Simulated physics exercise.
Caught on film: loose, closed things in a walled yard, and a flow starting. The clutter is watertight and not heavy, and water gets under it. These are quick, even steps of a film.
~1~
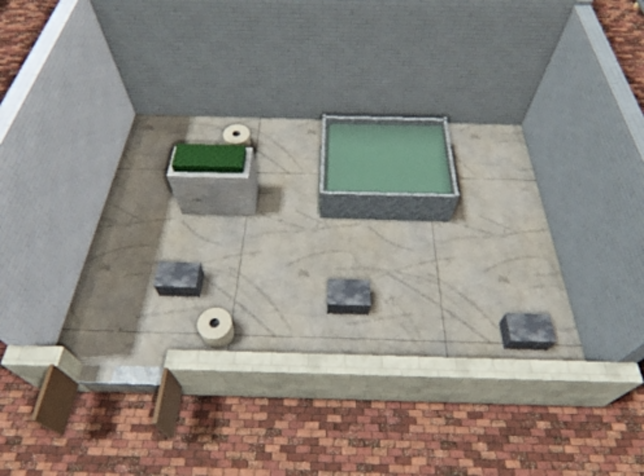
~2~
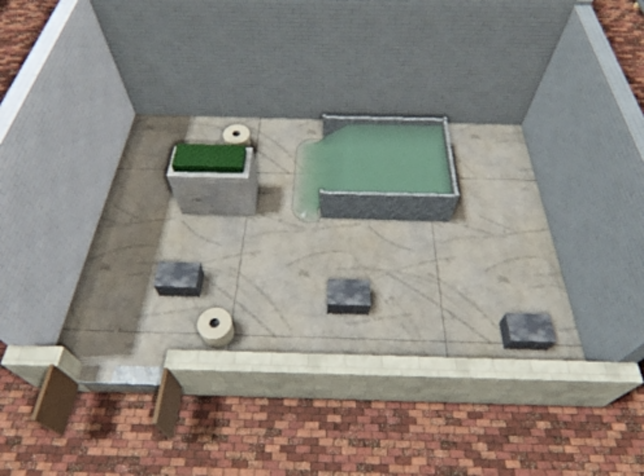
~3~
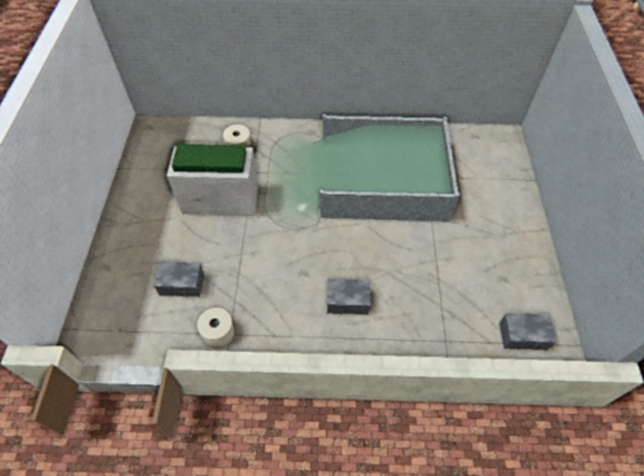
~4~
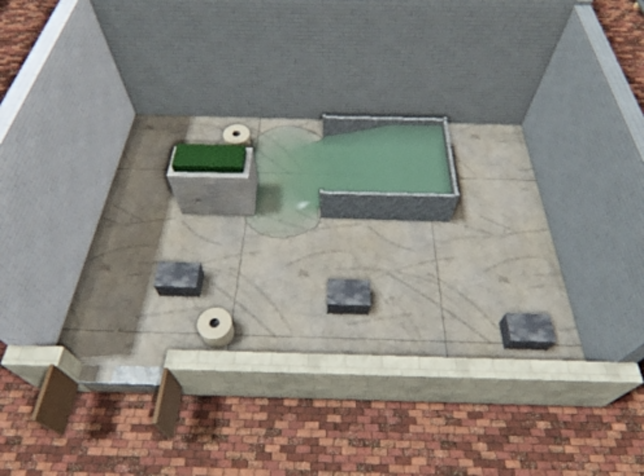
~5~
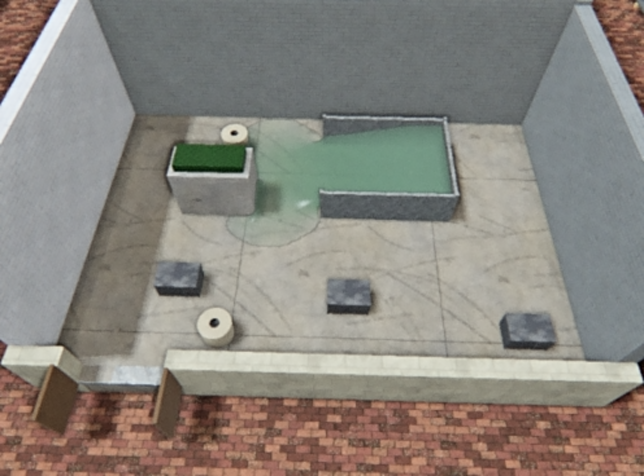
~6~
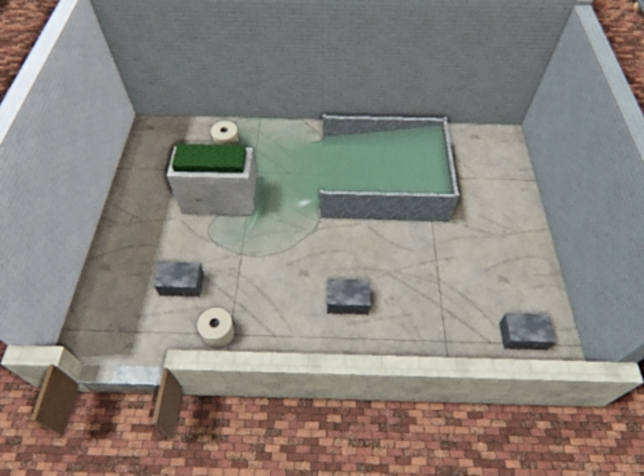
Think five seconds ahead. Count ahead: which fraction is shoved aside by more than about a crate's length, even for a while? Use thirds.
That comes to between one and two thirds.
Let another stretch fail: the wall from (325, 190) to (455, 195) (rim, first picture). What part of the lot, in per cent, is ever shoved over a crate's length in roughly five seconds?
Roughly 80 per cent.
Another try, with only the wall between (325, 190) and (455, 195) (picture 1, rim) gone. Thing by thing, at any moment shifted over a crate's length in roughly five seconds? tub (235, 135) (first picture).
For that one: Not that far.
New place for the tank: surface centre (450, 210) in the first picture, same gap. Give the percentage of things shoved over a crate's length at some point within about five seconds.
Close to 60 %.
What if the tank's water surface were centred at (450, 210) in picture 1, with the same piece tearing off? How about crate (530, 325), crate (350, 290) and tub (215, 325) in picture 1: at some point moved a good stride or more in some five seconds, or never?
In that order: Not that far, less than that, that far or more.
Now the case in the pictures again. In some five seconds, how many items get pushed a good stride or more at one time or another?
3 of them.
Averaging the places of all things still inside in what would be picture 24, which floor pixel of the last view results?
Roughly at (259, 298).
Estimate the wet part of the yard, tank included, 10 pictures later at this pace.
Roughly 50 per cent.
A moment on, 1 of 5 are well off their spots; 0 afloat.
Next, 2 of 5 are well off their spots; 1 afloat.
Later, 3 of 5 are well off their spots; 2 afloat.
In the end, 3 of 5 are well off their spots, and 3 have been at some point; 1 afloat.
